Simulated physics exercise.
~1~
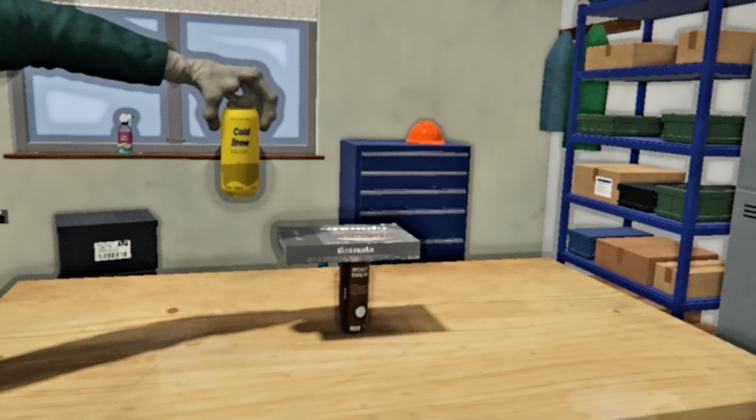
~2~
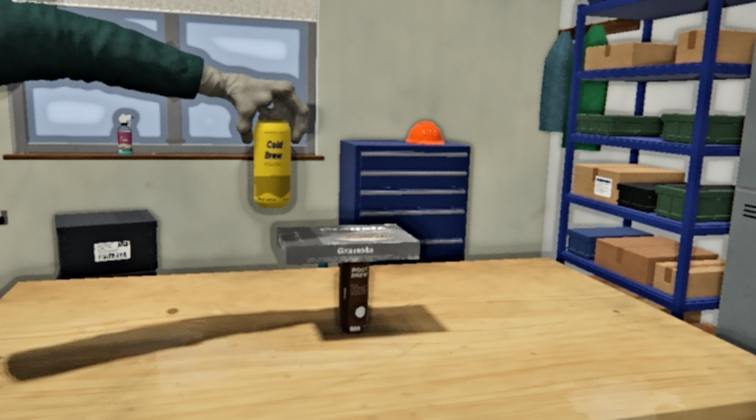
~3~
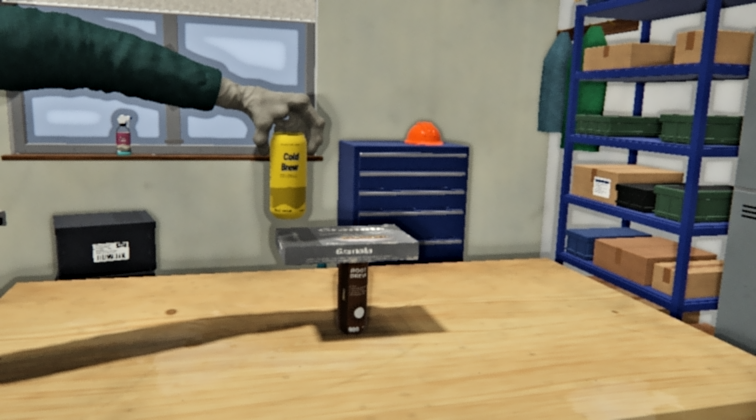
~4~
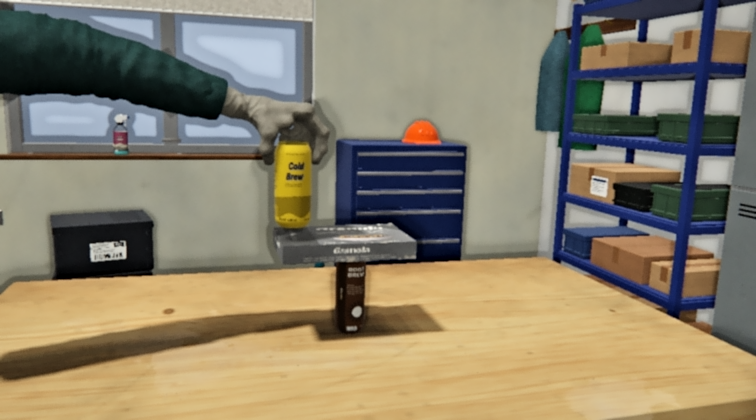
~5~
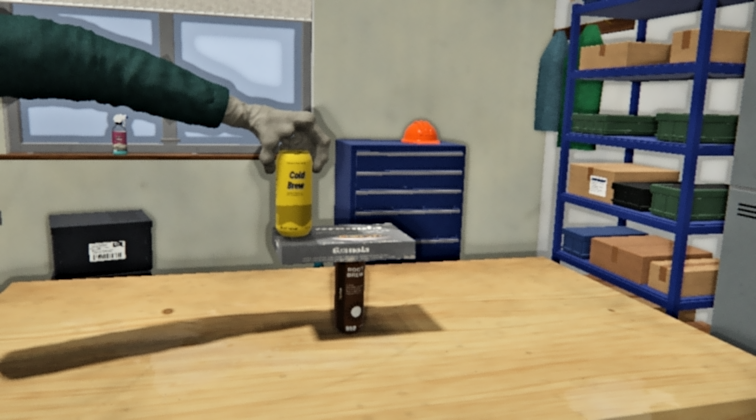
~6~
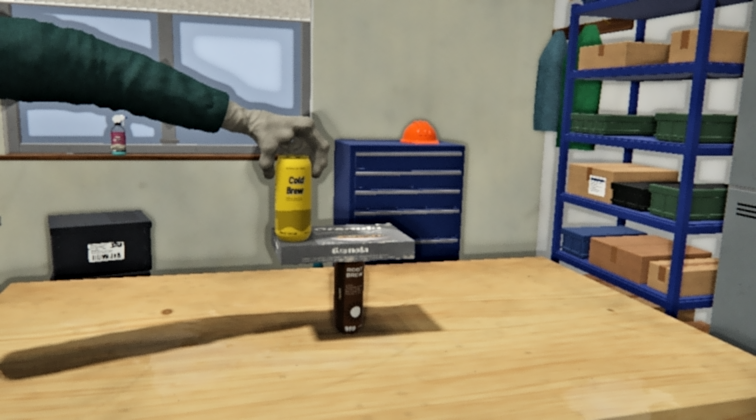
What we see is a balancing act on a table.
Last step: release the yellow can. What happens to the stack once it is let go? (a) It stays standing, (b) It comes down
The answer is b.
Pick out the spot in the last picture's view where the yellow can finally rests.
I'd say around (221, 343) in the last view.
Then, 0.40 s past the last view, yellow can now fallen; grey packet rocked 58° from its first pose.
Then, 0.50 s past the last view, grey packet now fallen.
Then, 1.10 s past the last view, things are still on the move.
Finally, fallen, grey packet and yellow can; brown can still in place. Final places as the last picture's camera would see them, yellow can near (220, 343). The stack comes apart.
